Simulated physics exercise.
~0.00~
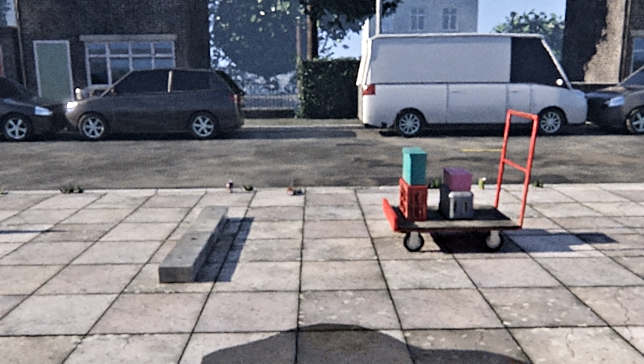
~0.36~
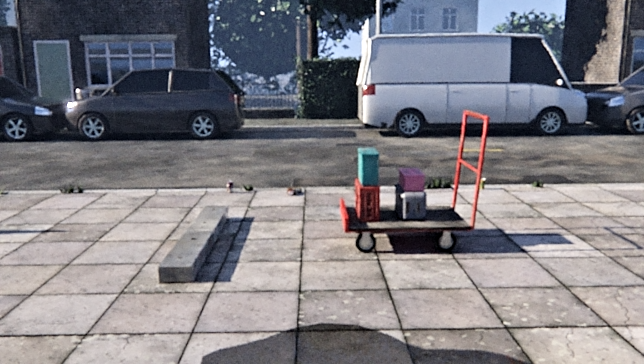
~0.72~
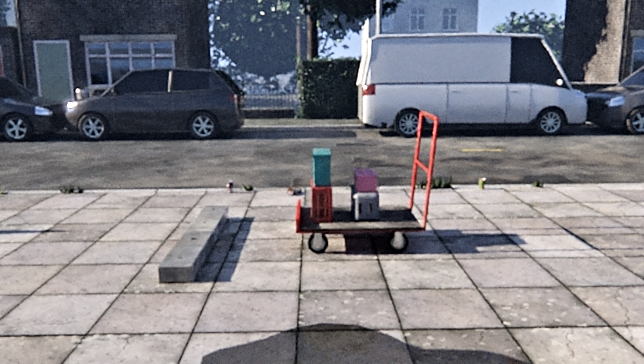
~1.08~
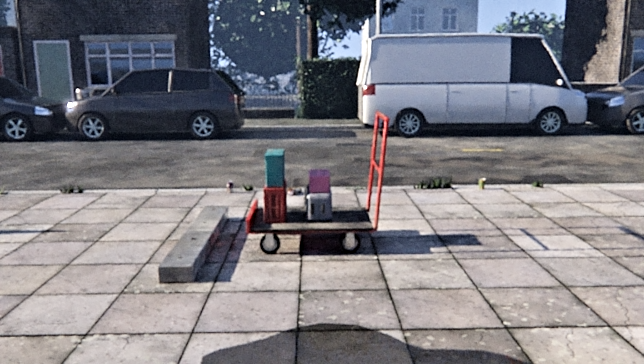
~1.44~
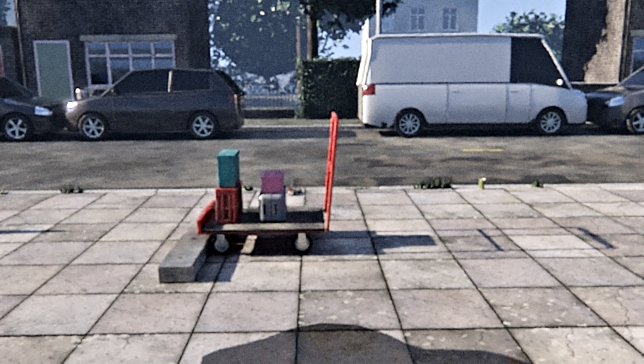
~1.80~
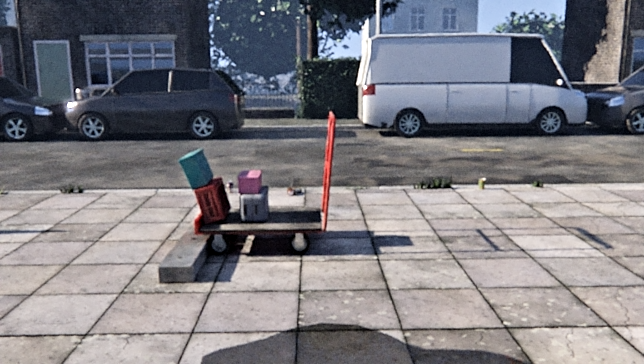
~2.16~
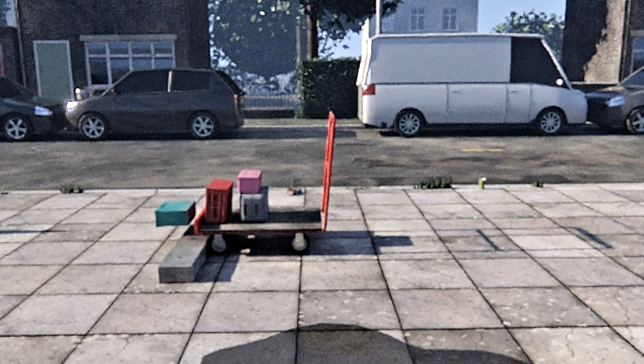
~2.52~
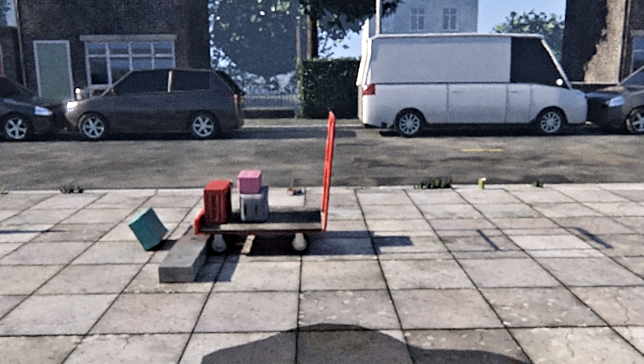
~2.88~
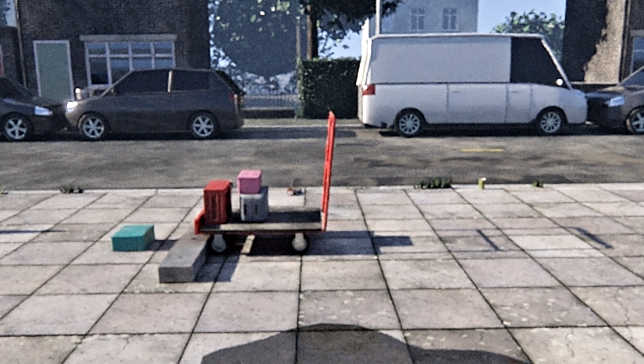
On a paved sidewalk across from parked vehicles, a loaded trolley rolled left and stopped at a low kerb; the red crate tipped and settled upright while the teal box above it tumbled off, ending on the paving beyond the kerb.
